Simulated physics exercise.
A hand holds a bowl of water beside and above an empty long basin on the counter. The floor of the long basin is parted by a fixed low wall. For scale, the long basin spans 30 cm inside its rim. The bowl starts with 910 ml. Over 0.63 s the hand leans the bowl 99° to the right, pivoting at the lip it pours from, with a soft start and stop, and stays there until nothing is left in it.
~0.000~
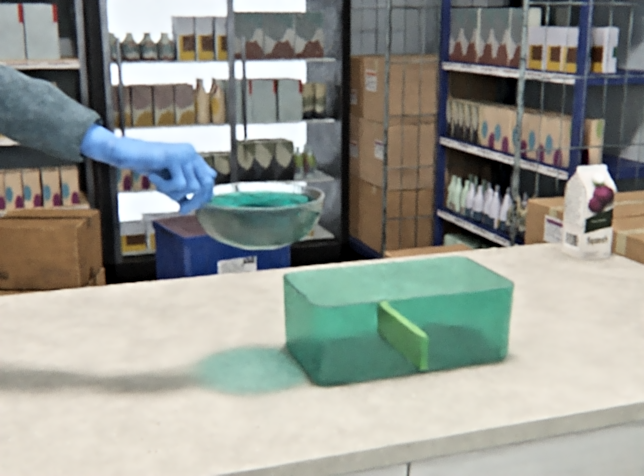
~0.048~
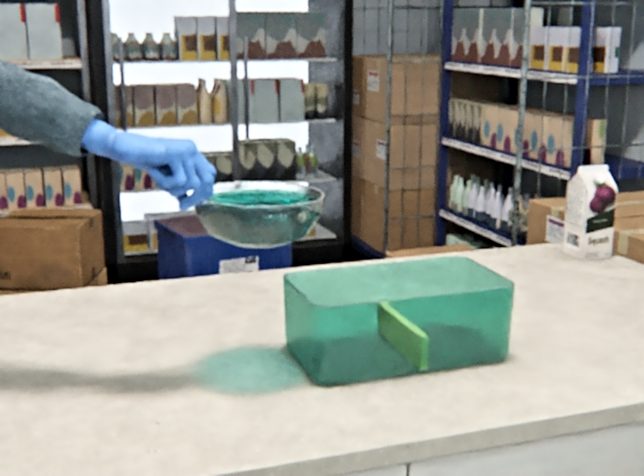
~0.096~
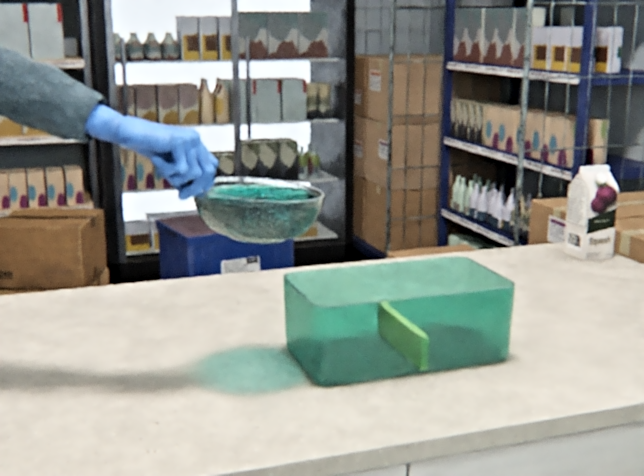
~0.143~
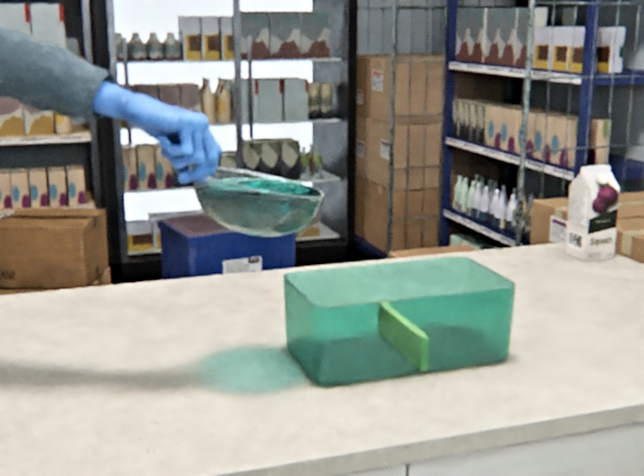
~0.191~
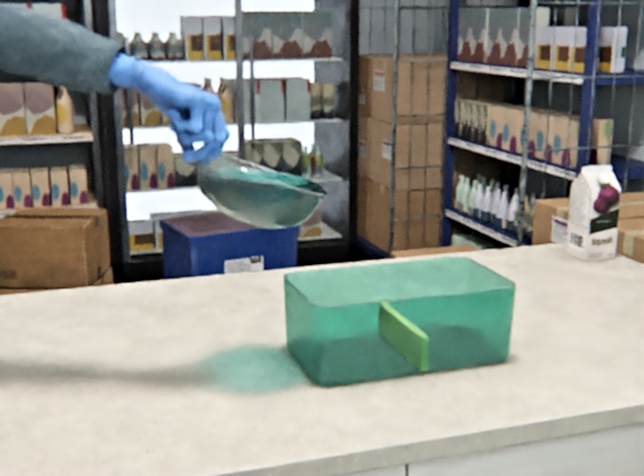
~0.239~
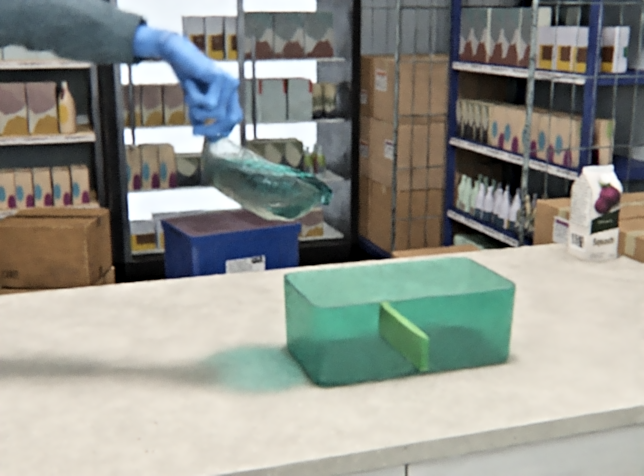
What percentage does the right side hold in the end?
About 49 per cent.
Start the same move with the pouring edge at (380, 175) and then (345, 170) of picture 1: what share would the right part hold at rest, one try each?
In turn about 55 and 65 per cent.
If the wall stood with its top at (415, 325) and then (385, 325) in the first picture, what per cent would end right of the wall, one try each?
First 30, then 65 per cent.
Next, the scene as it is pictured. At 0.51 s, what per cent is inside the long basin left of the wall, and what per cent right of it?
Some 16 per cent left and 0 right.
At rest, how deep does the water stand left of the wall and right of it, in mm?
Left about 16 mm, right about 22 mm.
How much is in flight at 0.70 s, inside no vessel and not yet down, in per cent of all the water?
About 7 per cent.
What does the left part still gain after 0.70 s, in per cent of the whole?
Some 18 per cent.
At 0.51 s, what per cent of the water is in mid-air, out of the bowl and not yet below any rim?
About 68 per cent.
After 0.51 s the tilt is 90° and 17 per cent is still to pour, 15 is left of the wall and 0 right of it.
After 0.70 s the tilt is 99° and 0 per cent is still to pour, 28 is left of the wall and 65 right of it.
After 0.91 s the tilt is 99° and 0 per cent is still to pour, 36 is left of the wall and 41 right of it.
After 1.13 s the tilt is 99° and 0 per cent is still to pour, 44 is left of the wall and 50 right of it.
In the end 45 per cent lies left of the wall, 49 right of it and 6 outside.
